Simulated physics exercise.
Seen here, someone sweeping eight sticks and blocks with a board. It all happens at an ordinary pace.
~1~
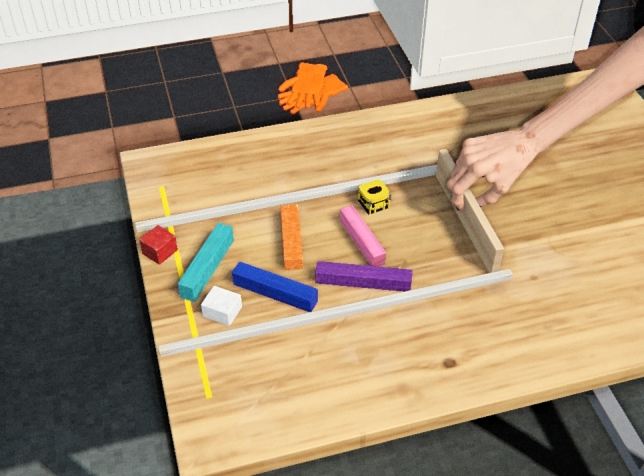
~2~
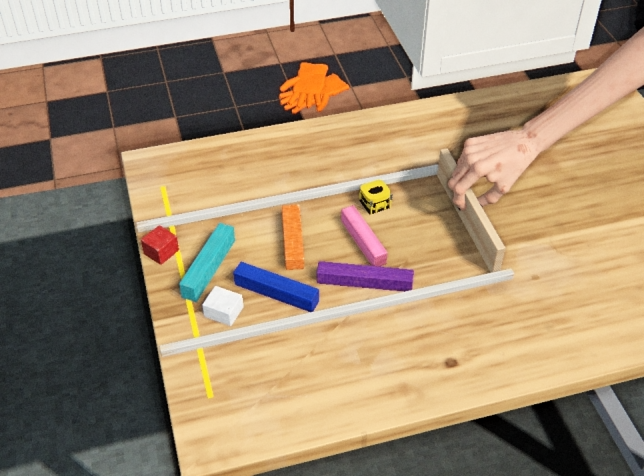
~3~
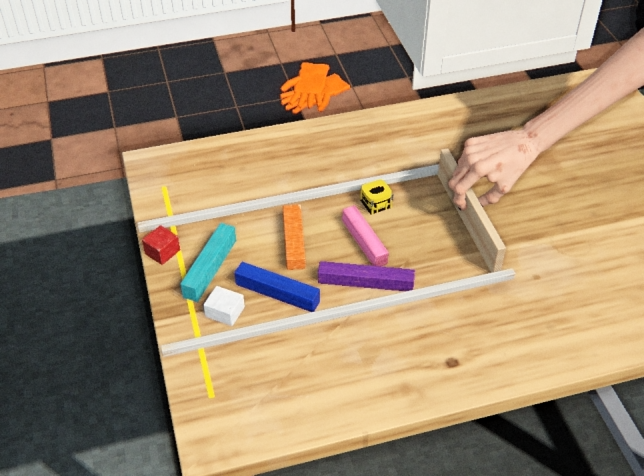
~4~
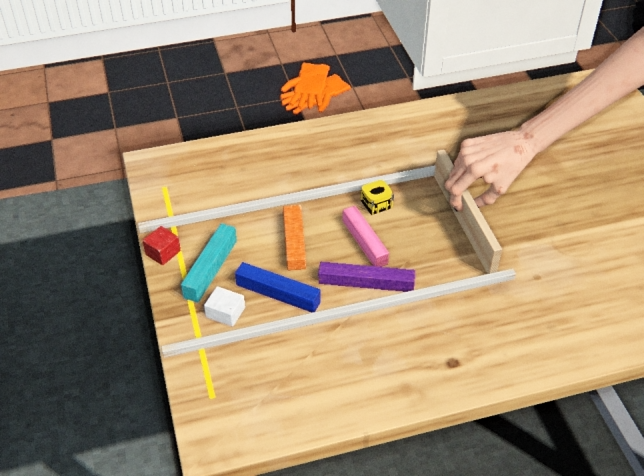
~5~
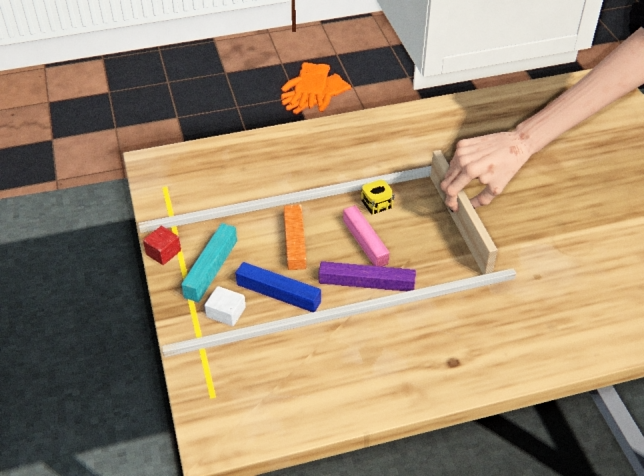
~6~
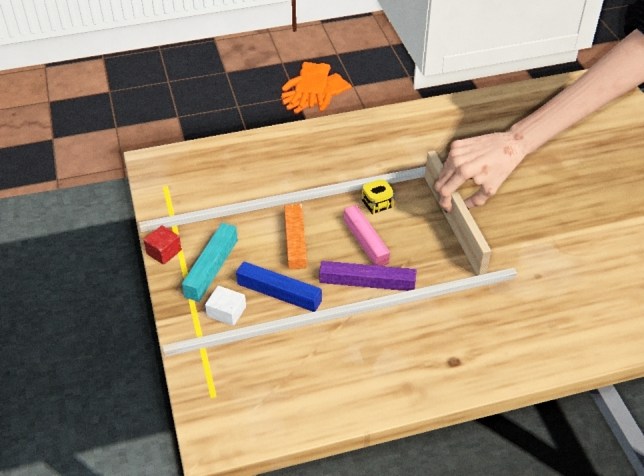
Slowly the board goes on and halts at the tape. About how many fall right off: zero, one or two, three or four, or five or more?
The number that fall off is three or four.
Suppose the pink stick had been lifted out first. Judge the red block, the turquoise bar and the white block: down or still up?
The red block drops off, the turquoise bar goes over, the white block goes over.
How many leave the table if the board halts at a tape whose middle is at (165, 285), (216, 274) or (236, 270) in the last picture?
Try by try, 6, 2 and 0.
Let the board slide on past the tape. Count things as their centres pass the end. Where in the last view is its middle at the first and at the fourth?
First at (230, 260), next at (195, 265).
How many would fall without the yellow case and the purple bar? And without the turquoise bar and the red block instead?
Fallen: 3, and 2 in the other try.
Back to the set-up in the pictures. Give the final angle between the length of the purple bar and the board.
About 35°.
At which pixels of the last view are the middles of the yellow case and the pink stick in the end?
First (165, 237), then (178, 274).
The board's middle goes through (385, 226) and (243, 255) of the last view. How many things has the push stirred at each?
At the one place 2, at the other 8.
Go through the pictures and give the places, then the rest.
Red block (159, 245); turquoise bar (207, 261); white block (222, 306); board (467, 209); tape (183, 281), in the first picture.
Turquoise bar (208, 262); pink stick (364, 236), in the second picture.
White block (224, 306); blue stick (277, 287), in the third picture.
Red block (162, 245); yellow case (377, 197), in the fourth picture.
Turquoise bar (211, 262); board (461, 211), in the fifth picture.
Red block (163, 245); turquoise bar (211, 261); white block (226, 305); board (455, 212); tape (187, 280), in the sixth picture.
Soon after, none off yet; red block at rest near (163, 245); turquoise bar at rest near (211, 261); white block at rest near (226, 305).
Then, none off yet; red block moved about its own width near (145, 245); turquoise bar moved about its own width near (151, 272); white block moved about its own width near (181, 324).
At rest, the number that fall off is three or four; fallen, blue stick, white block, turquoise bar and red block.
